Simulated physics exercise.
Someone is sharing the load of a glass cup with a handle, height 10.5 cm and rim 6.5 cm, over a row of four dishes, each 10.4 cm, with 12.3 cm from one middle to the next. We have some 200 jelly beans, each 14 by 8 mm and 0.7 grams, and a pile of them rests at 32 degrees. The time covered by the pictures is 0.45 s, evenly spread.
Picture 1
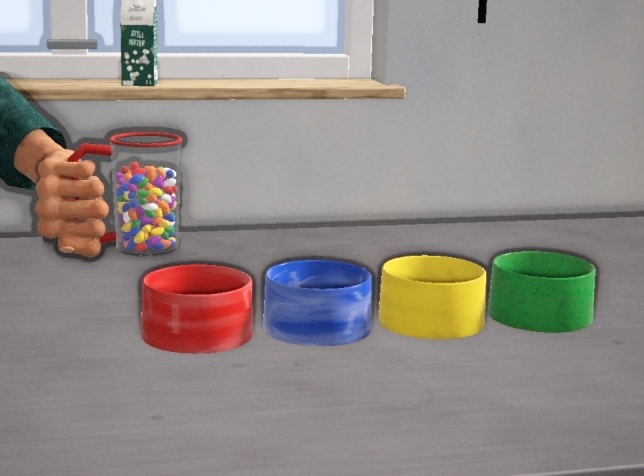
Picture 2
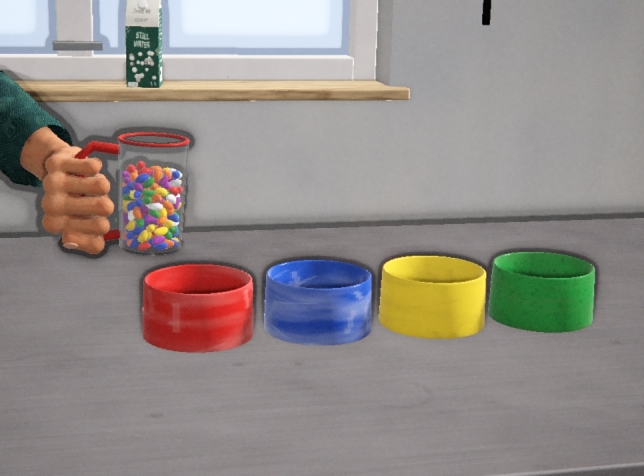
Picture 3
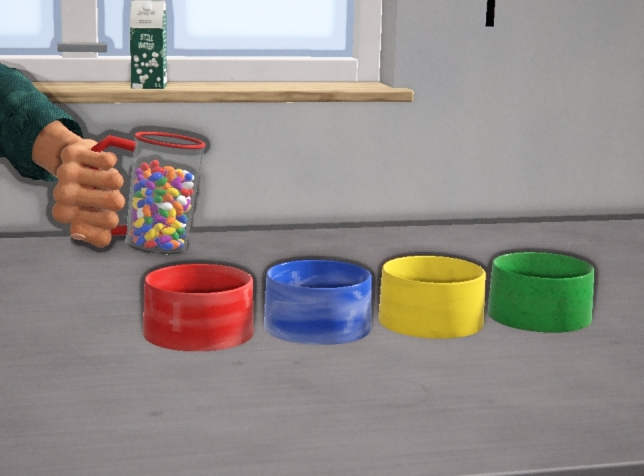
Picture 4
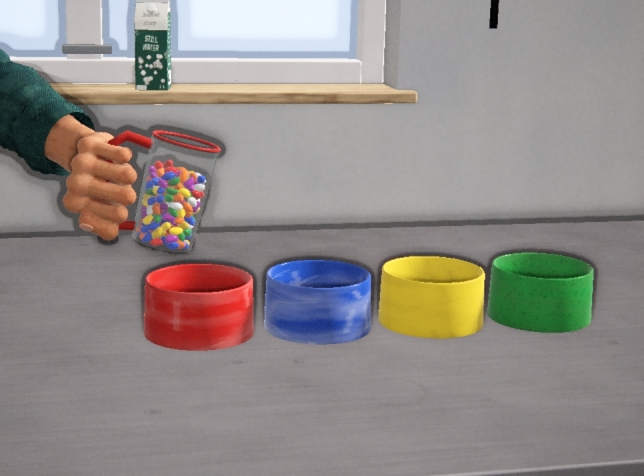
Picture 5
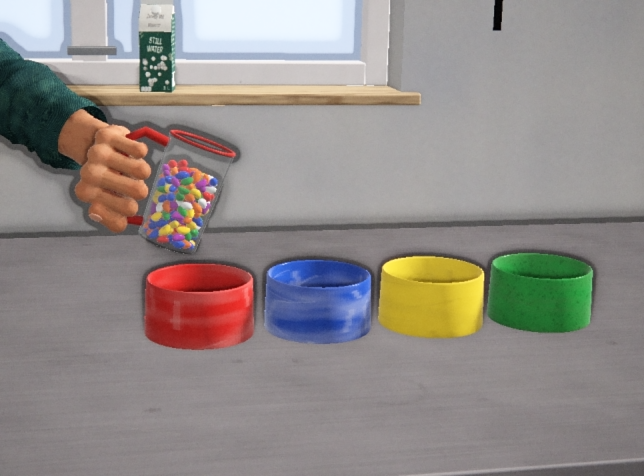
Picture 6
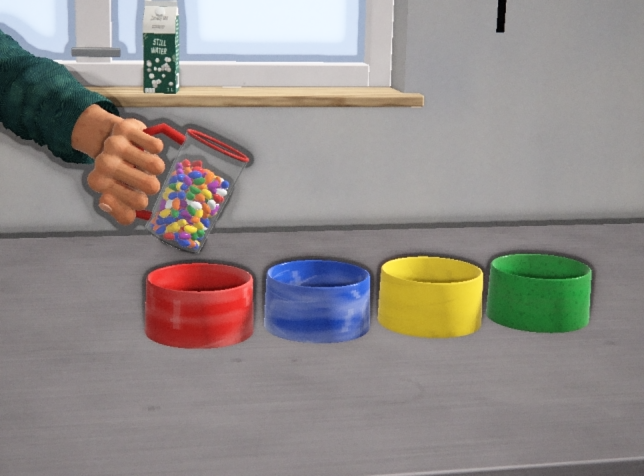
A hand holding a clear cup of colorful jelly beans by its red handle moved it slightly to the right and gradually tilted it rightward, above a row of red, blue, yellow and green dishes.
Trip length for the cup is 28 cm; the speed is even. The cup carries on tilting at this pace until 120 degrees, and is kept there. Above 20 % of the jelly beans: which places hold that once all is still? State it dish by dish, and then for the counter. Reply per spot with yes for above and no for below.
Red dish: No, below. Blue dish: No, below. Green dish: No, below. Yellow dish: Yes, above. Counter: No, below.
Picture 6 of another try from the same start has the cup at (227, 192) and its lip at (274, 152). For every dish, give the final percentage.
Dish by dish: Red 0 percent, blue 0 percent, green 0 percent, yellow 60 percent.
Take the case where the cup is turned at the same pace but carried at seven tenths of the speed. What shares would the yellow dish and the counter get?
Result - yellow dish: 0; counter: 30.
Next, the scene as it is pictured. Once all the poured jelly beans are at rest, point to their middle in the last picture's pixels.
(438, 304) or so.
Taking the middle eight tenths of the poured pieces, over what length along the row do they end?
Length: Approx. 6 cm.
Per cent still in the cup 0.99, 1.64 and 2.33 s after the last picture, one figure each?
Approx. 100 / 20 / 0 percent.
Then, 0.99 s after the last picture, tilt 90 degrees; cup holds 100 %.
Then, 1.64 s after the last picture, tilt 120 degrees; cup holds 20 %, yellow 75 %.
Then, 2.33 s after the last picture, tilt 120 degrees; cup holds 0 %, yellow 100 %.
In the end, red 0 %, blue 0 %, green 0 %, yellow 100 %, counter 0 %.
